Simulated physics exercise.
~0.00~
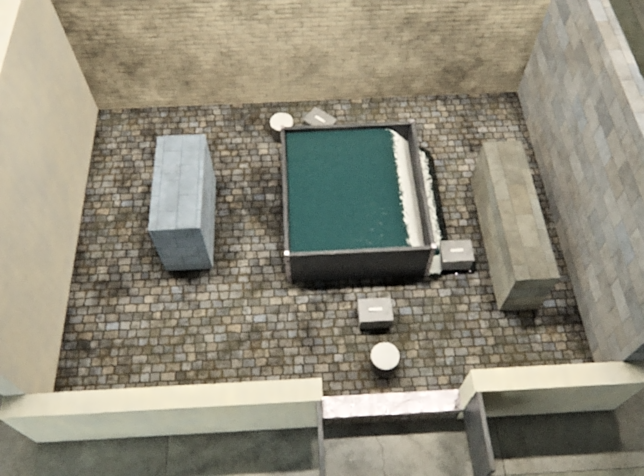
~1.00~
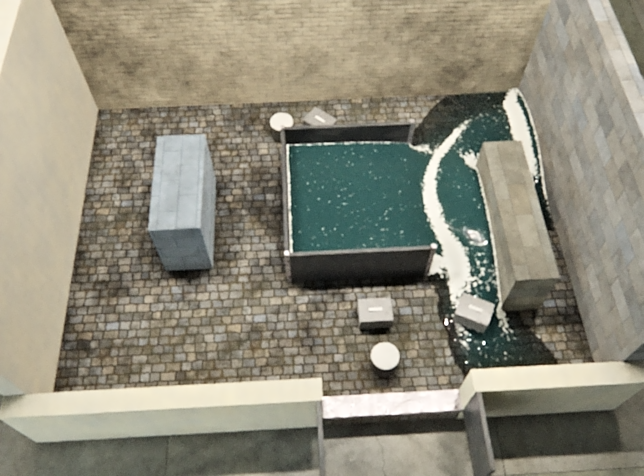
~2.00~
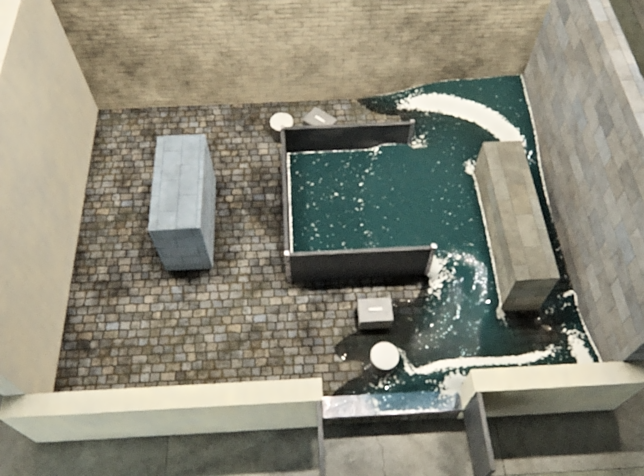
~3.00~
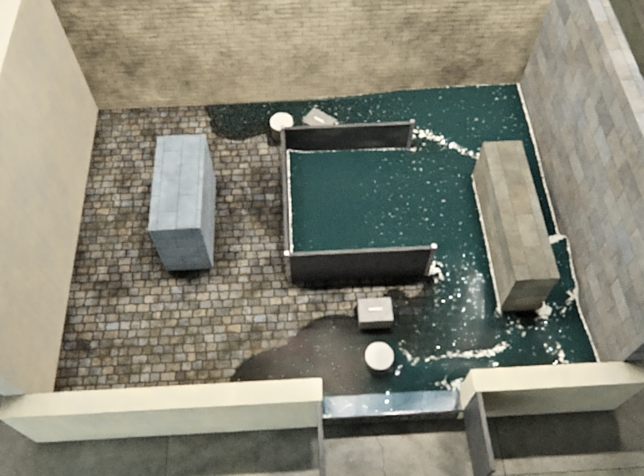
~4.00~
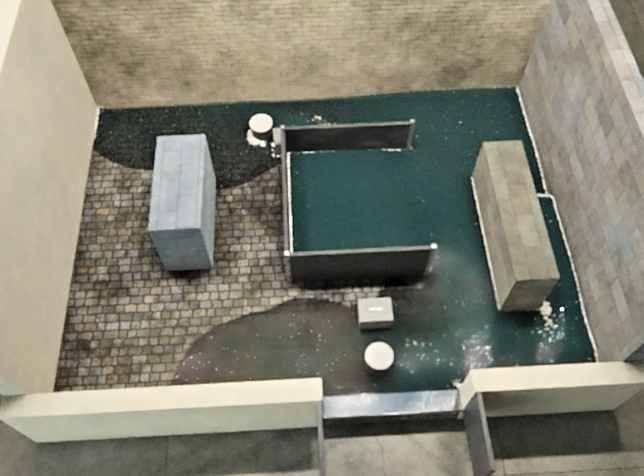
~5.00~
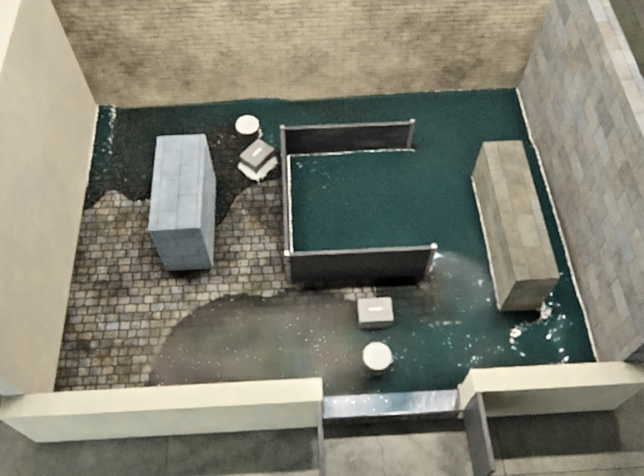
Water burst from the right side of a dark tank in a walled yard, foaming around the stone block and carrying off a small box, then spread along the back wall, nudging a pail and another box leftward before ending with some paving still dry.
